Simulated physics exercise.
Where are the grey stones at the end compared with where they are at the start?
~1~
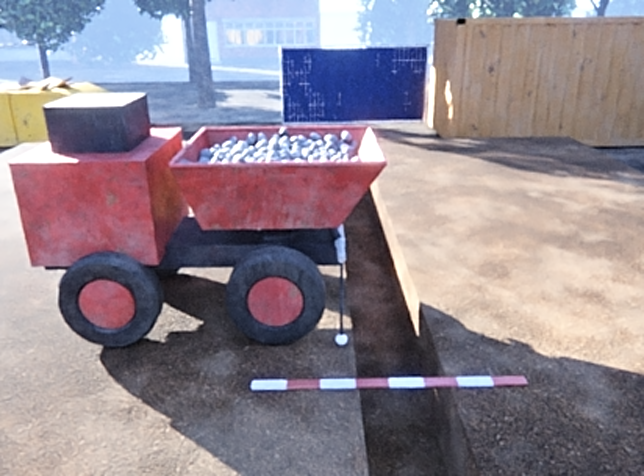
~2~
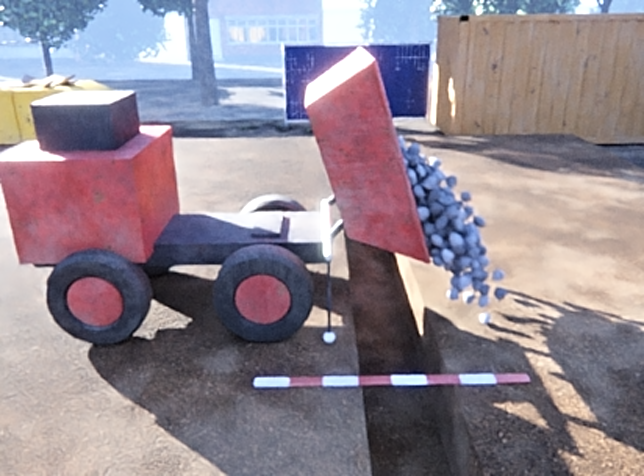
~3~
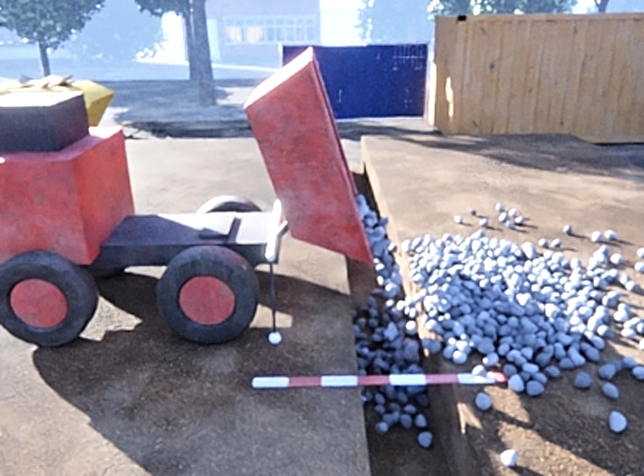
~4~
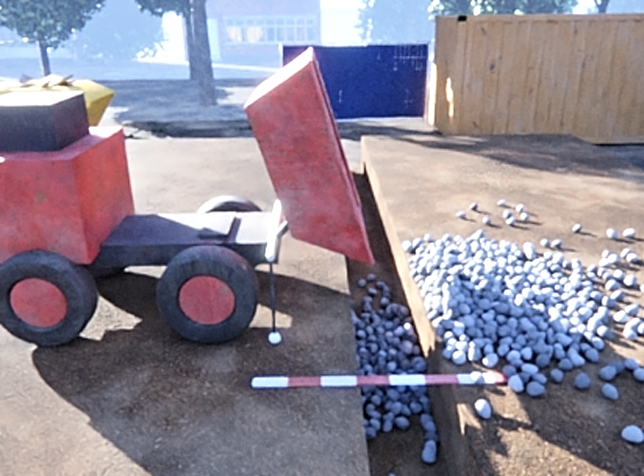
At the start the stones sit heaped in the dumper's red skip. At the end they lie on the ground to the right, some in the trench and most spread beyond it.
